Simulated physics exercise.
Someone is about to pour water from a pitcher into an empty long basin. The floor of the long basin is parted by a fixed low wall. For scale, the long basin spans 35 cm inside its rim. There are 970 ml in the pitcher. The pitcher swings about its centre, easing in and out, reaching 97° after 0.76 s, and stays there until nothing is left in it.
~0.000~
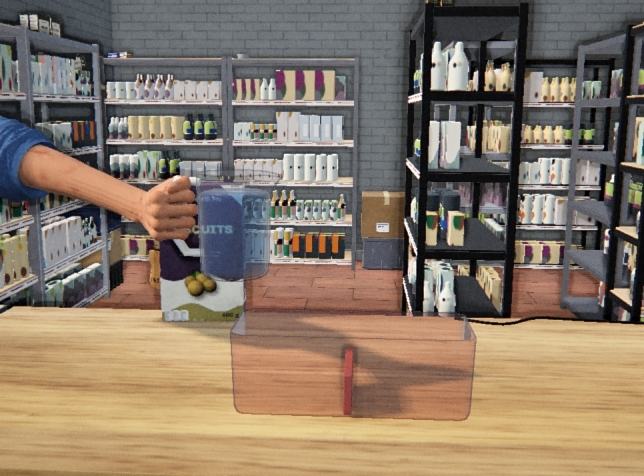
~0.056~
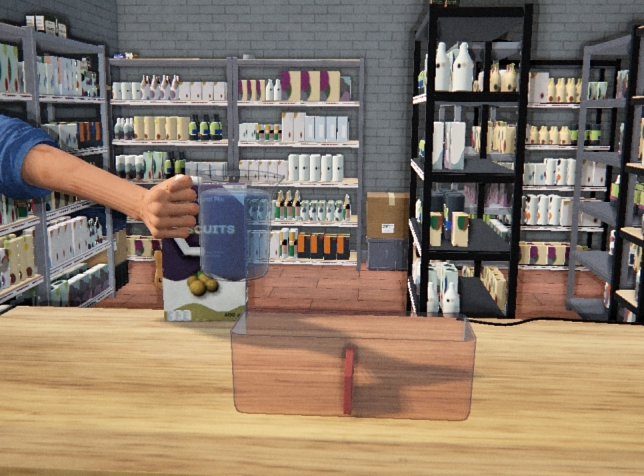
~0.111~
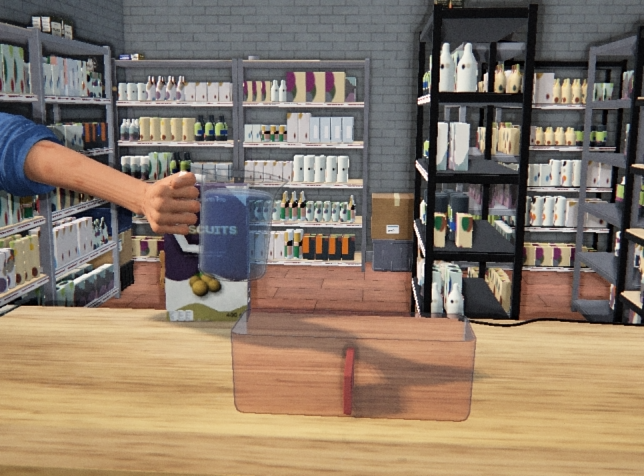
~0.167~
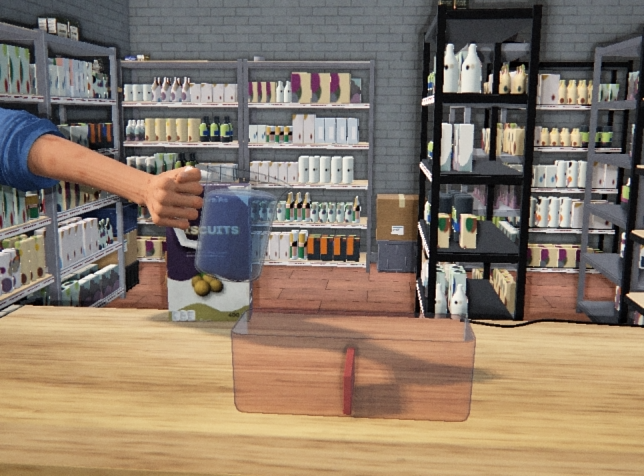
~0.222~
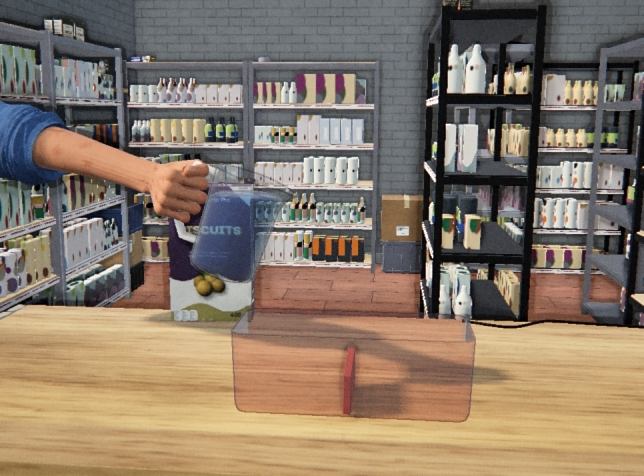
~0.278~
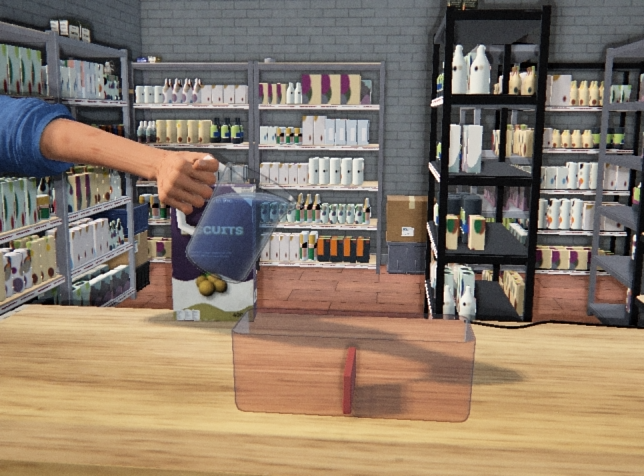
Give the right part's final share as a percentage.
About 25 per cent.
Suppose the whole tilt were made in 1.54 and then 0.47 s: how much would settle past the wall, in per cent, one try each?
First 35, then 25 per cent.
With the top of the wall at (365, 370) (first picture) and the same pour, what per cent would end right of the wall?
Then about 5 per cent.
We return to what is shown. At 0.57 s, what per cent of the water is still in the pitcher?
Near 76 in a hundred.
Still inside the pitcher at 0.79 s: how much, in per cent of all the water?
Near 36 in a hundred.
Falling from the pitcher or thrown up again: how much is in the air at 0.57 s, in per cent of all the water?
Some 18 per cent.
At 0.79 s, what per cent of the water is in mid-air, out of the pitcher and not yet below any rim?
Some 18 per cent.
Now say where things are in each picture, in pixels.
In the first picture, it leans 0°; its right rim is at (284, 175); the water meets the walls at (201, 192) and (269, 193); the long basin's rim runs from (237, 322) to (470, 328); the wall's top is at (349, 362).
In the second picture, it leans 1°; its right rim is at (285, 176); the water meets the walls at (203, 191) and (271, 194).
In the third picture, it leans 5°; its right rim is at (289, 180); the water meets the walls at (205, 191) and (274, 195).
In the fourth picture, it leans 11°; its right rim is at (293, 186); the water meets the walls at (209, 192) and (278, 197).
In the fifth picture, it leans 19°; its right rim is at (298, 195); the water meets the walls at (208, 206) and (285, 199).
In the sixth picture, it leans 29°; its right rim is at (303, 206); the water meets the walls at (206, 213) and (294, 202).
Then, 0.57 s in, the tilt is 83° and 76 per cent is still to pour, 3 is left of the wall and 3 right of it.
Then, 0.79 s in, the tilt is 97° and 36 per cent is still to pour, 33 is left of the wall and 13 right of it.
Then, 1.01 s in, the tilt is 97° and 12 per cent is still to pour, 56 is left of the wall and 25 right of it.
Then, 1.26 s in, the tilt is 97° and 3 per cent is still to pour, 69 is left of the wall and 25 right of it.
Finally, 74 per cent lies left of the wall, 25 right of it and 1 outside.
